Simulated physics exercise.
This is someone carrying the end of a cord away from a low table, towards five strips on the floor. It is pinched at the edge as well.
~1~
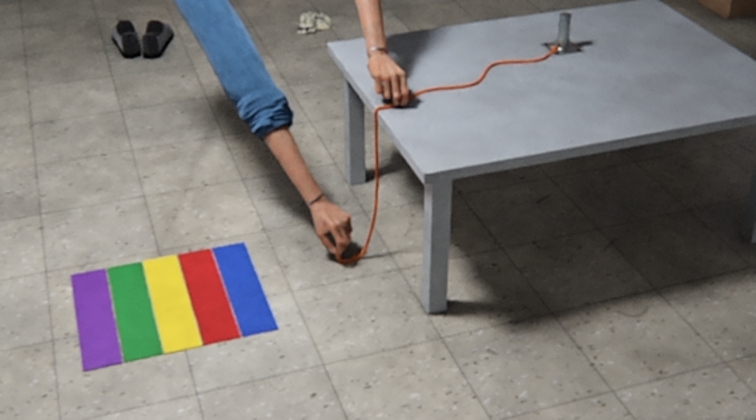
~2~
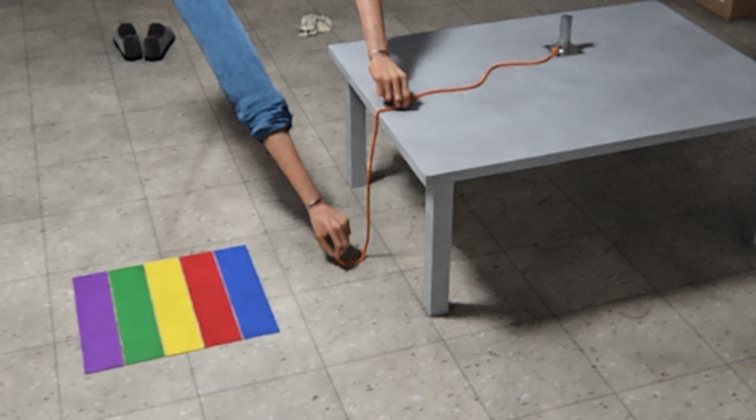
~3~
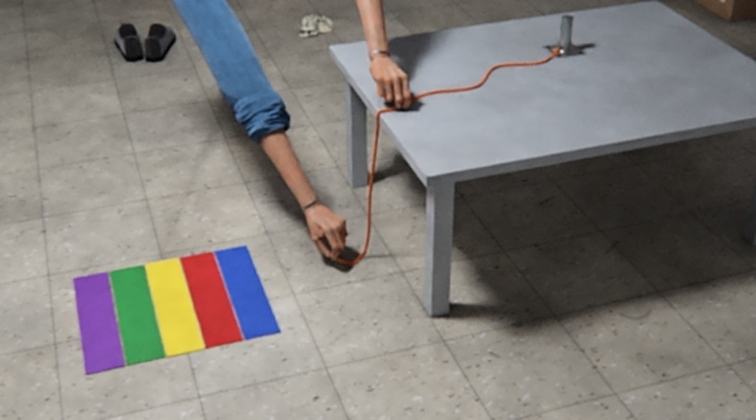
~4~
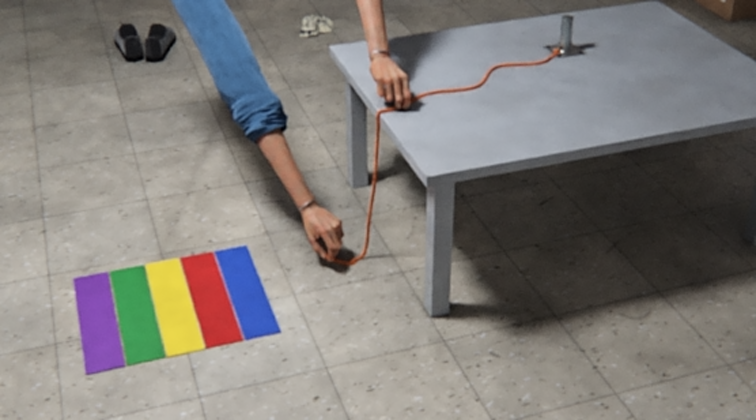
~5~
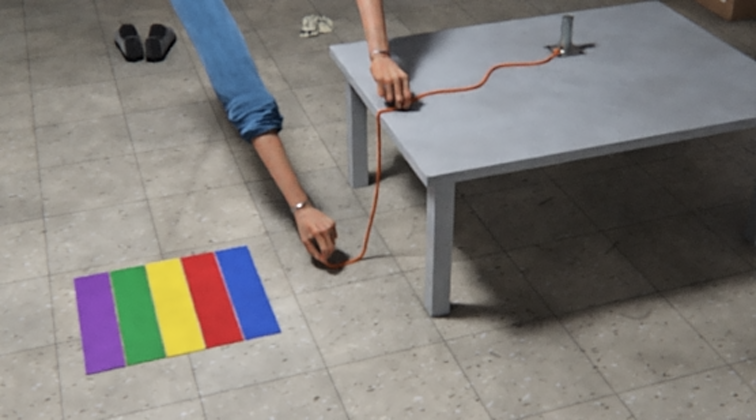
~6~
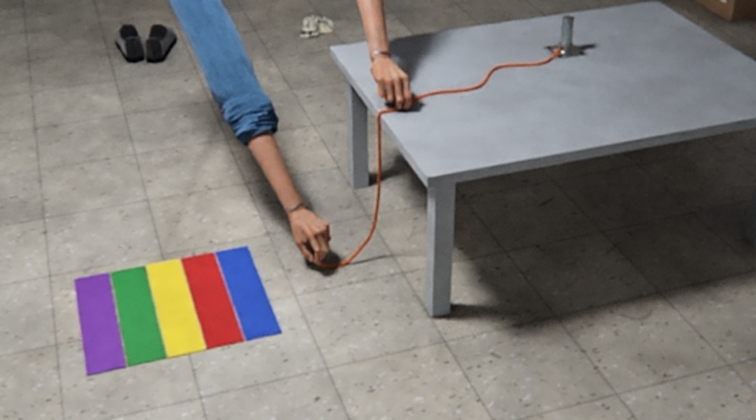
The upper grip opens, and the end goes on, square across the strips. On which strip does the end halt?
Over red.
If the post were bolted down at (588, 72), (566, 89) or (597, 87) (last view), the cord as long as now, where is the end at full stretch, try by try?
Near (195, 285), (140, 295) and (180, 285).
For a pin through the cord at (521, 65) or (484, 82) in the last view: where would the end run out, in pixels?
Near (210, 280) and (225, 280).
Soon after, end near (270, 269); short of the strips.
Then, end near (228, 277); over blue.
At full stretch, end near (204, 282); over red. The end stops over the red strip.
